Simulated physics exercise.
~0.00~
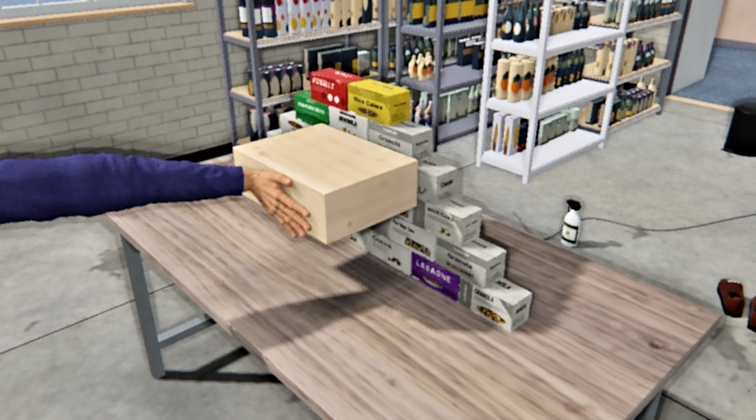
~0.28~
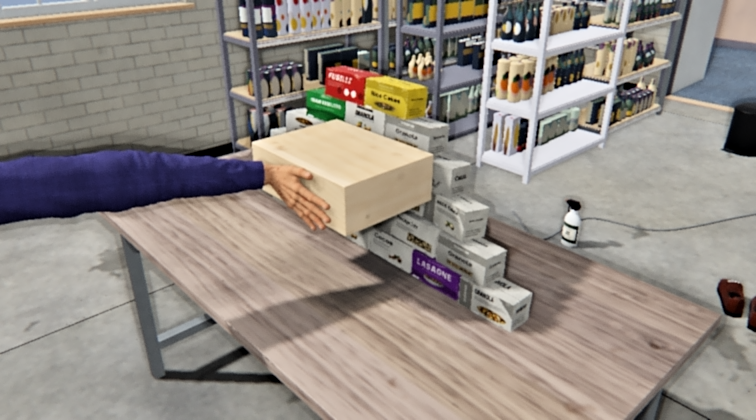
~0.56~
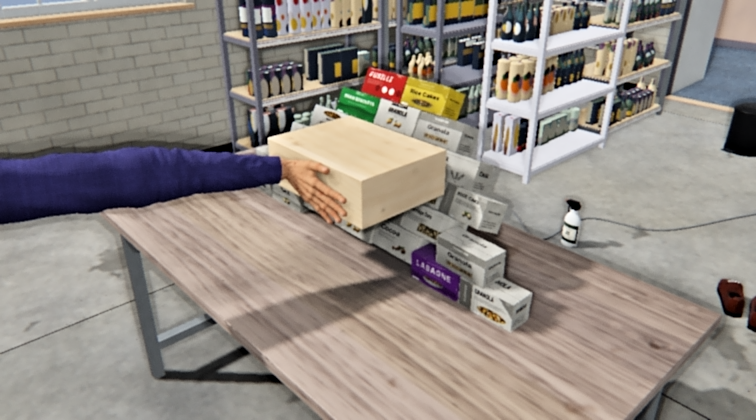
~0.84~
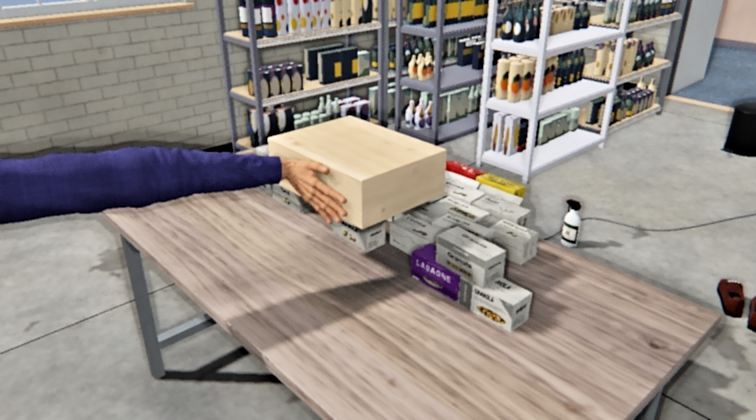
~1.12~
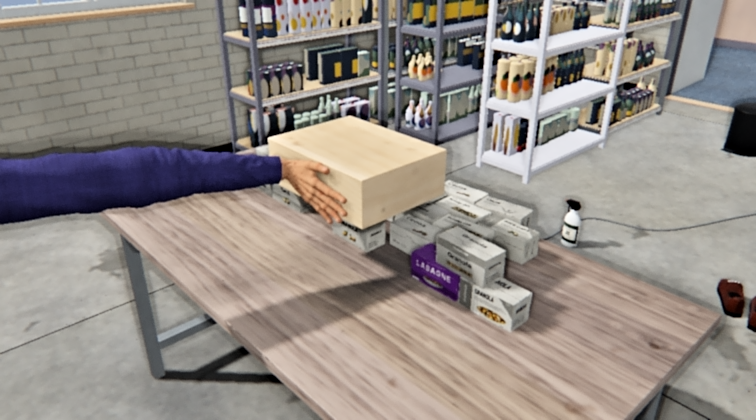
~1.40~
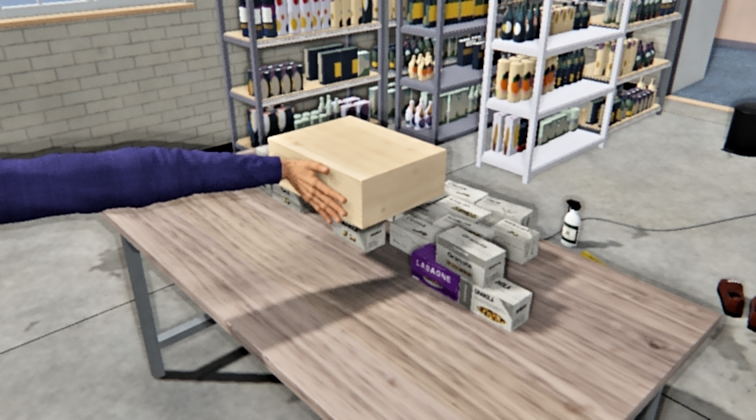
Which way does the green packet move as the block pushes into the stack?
The green packet moves to the right as the block pushes in.
